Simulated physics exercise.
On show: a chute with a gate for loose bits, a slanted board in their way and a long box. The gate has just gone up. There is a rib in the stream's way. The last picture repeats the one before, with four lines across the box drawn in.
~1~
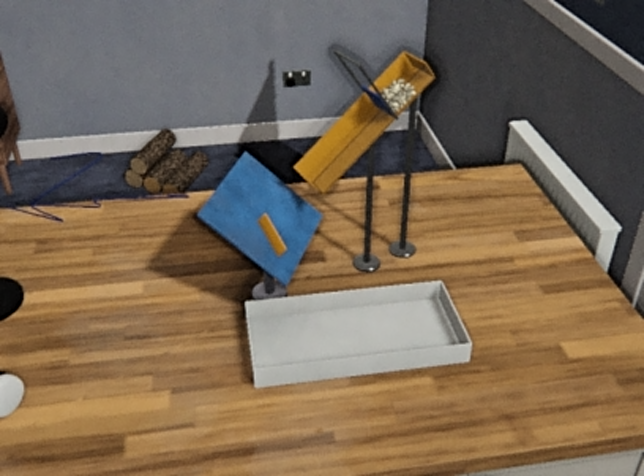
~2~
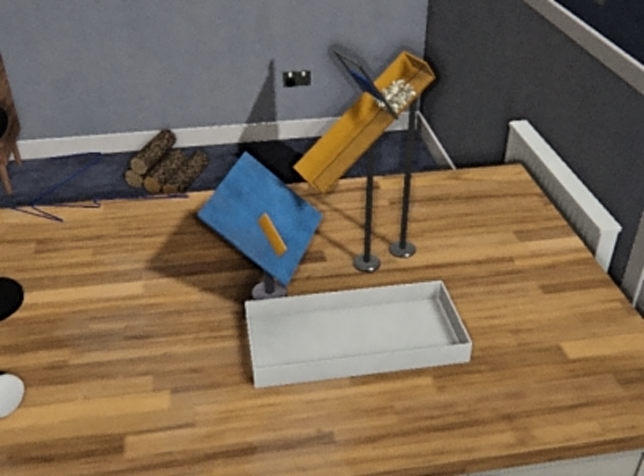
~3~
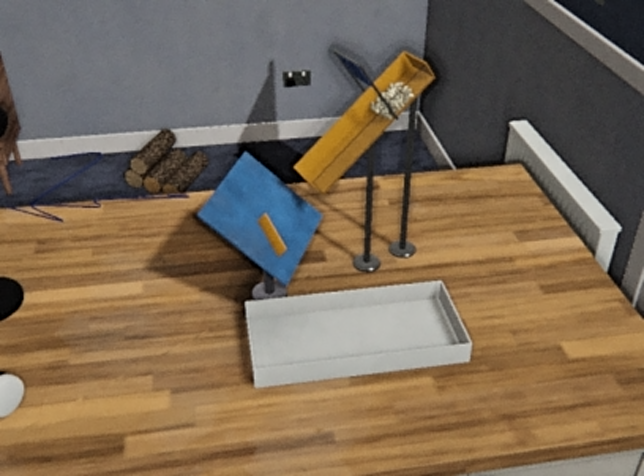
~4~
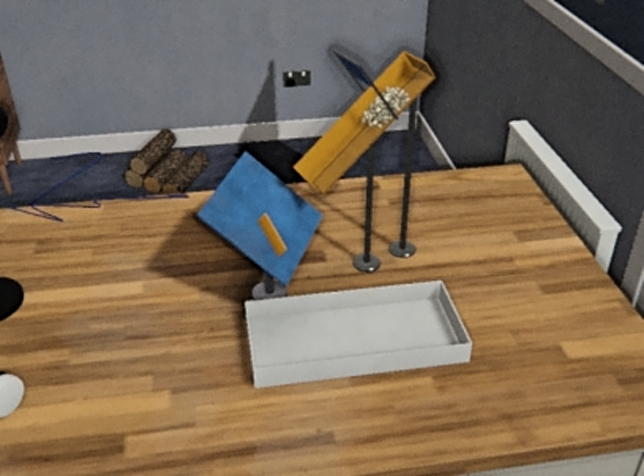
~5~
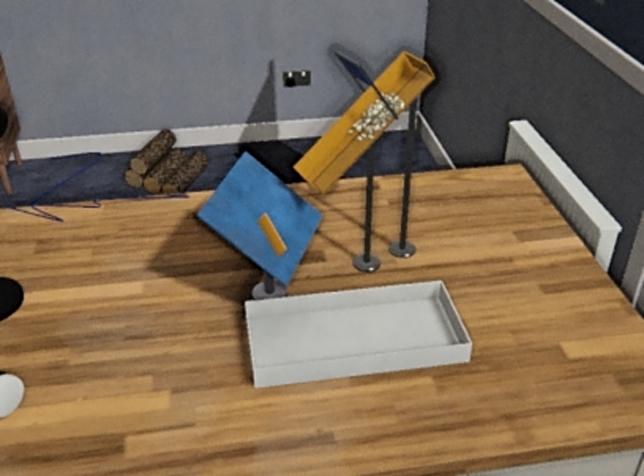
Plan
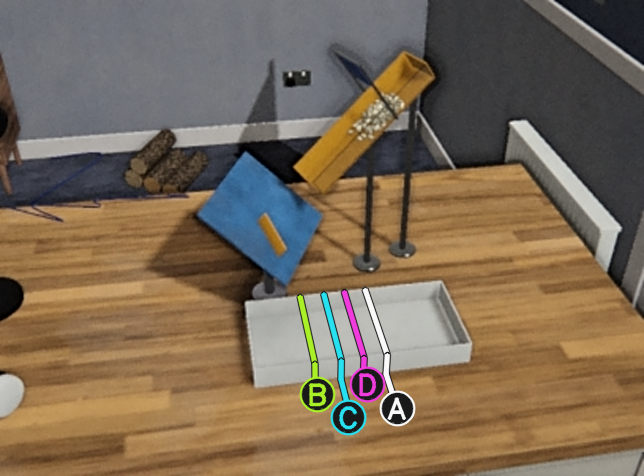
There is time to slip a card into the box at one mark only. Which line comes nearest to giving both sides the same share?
C is best.
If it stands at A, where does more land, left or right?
More lands on the left.
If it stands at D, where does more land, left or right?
Left.
On the marked copy, line A crosses the front rim at (387, 354); line B crosses the front rim at (314, 362); line C crosses the front rim at (341, 359); line D crosses the front rim at (363, 357).
For line A, of what is caught, all on the left of the divider, none on the right.
For line B, of what is caught, none on the left of the divider, all on the right.
For line C, of what is caught, about two thirds on the left of the divider, about a third on the right.
For line D, of what is caught, nearly all on the left of the divider, a stray few on the right.
